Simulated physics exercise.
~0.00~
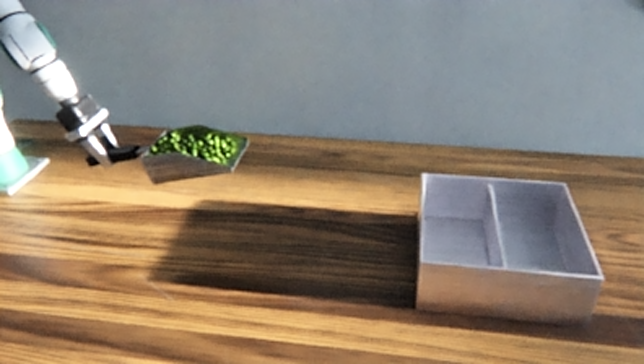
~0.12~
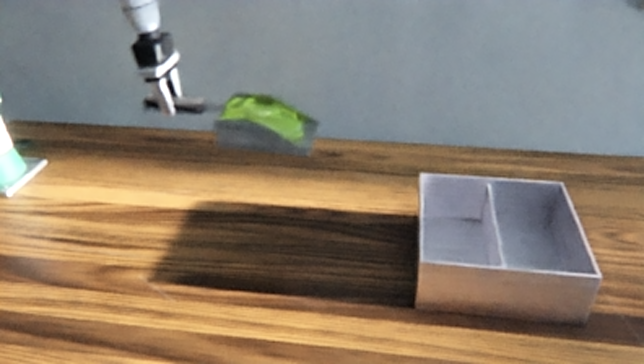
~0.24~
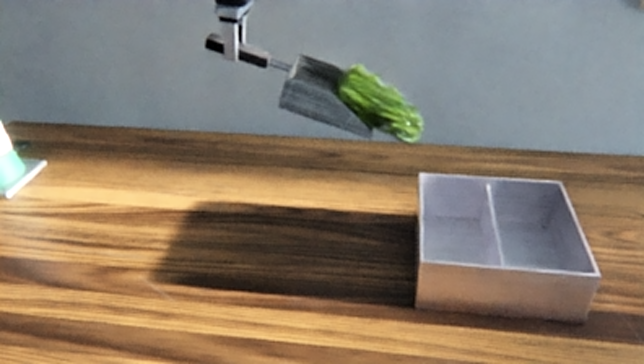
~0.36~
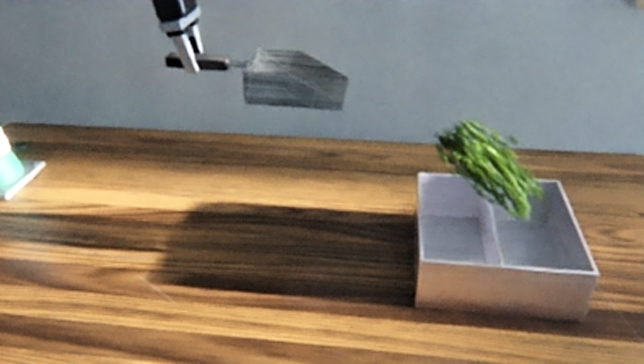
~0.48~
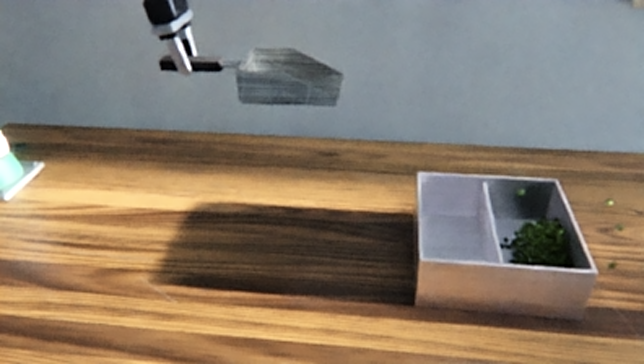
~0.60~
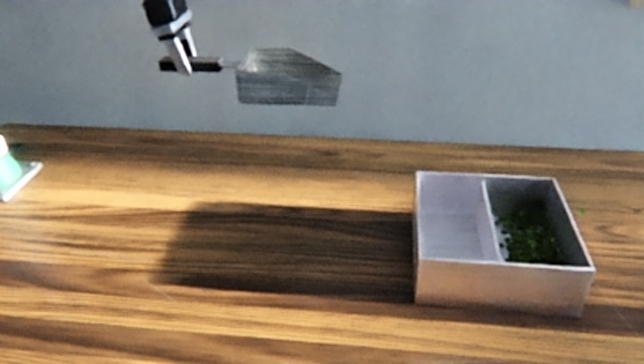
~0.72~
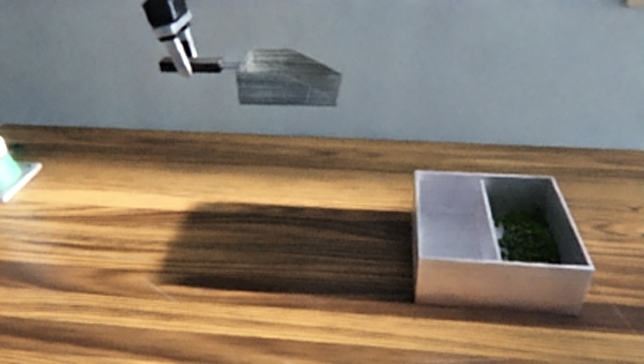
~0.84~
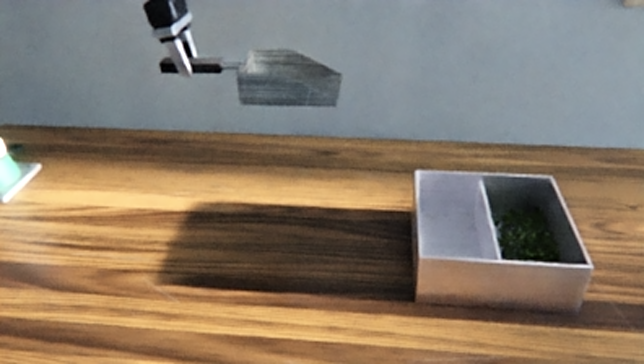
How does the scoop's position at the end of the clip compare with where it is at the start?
At the start the scoop is low on the left, just above the table, and by the end it is held higher up and further to the right.
The clip shows a robot arm swinging a scoop of small green beads up and to the right, flinging them into the right-hand part of a divided bin on a wooden table. The scoop draws back slightly and stays still, empty, as the beads settle.
